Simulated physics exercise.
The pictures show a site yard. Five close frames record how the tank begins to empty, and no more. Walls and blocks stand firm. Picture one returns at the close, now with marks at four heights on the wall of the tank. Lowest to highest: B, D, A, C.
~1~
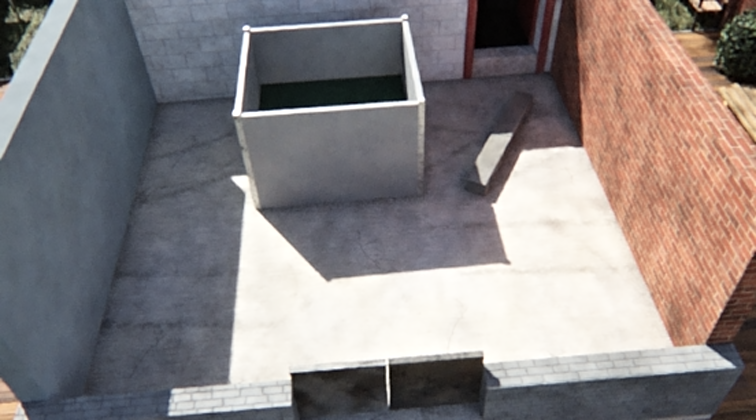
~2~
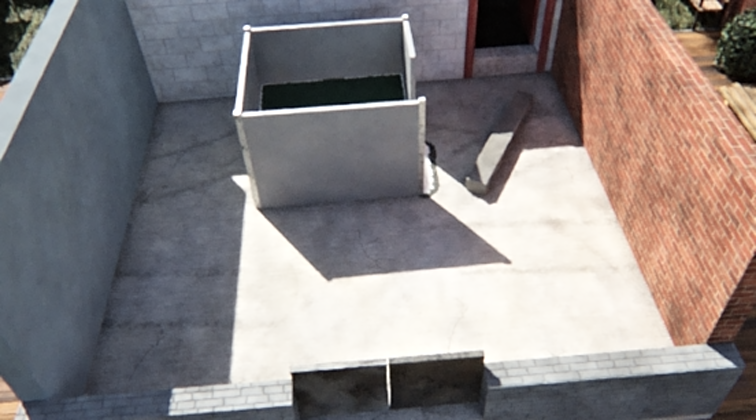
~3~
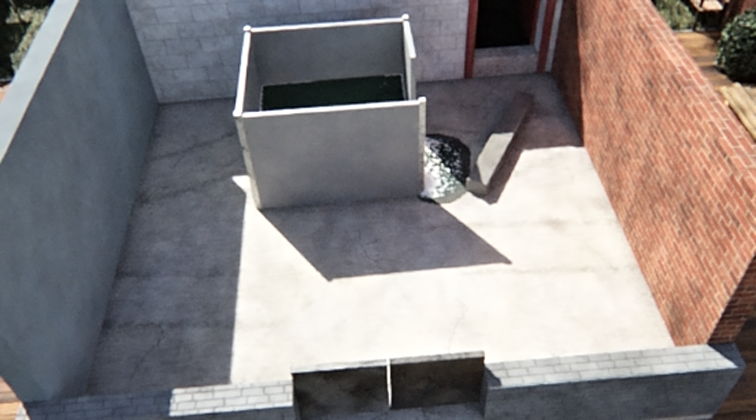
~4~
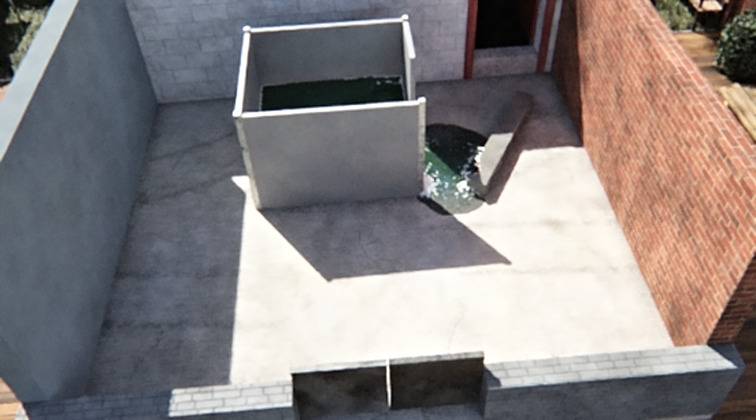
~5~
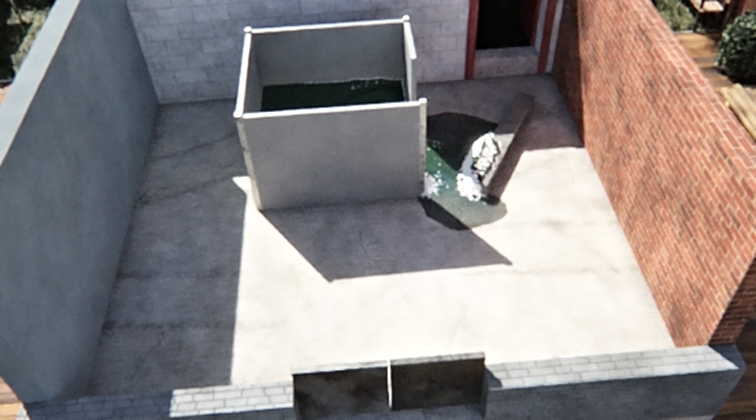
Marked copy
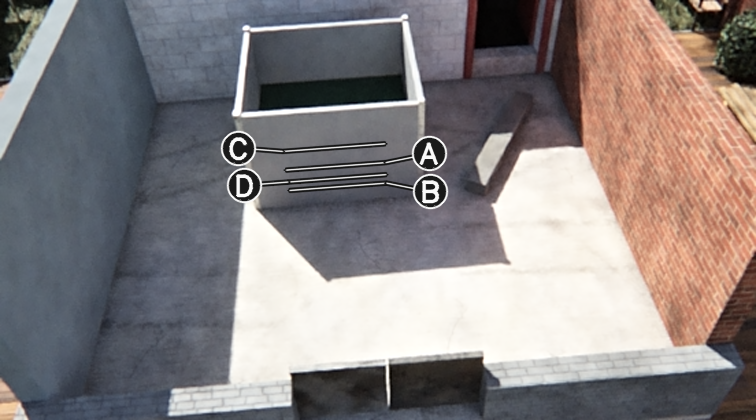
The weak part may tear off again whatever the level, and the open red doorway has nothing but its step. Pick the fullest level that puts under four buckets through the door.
Line C just does it.
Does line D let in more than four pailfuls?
No.
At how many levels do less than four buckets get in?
All four.
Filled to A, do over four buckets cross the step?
No, not at all.
On the marked copy, A at (336, 166); B at (338, 186); C at (334, 147); D at (337, 178); from the bottom up B, D, A, C.
For line A, nothing gets over.
For line B, nothing gets over.
For line C, a bucket or two gets in.
For line D, nothing gets over.
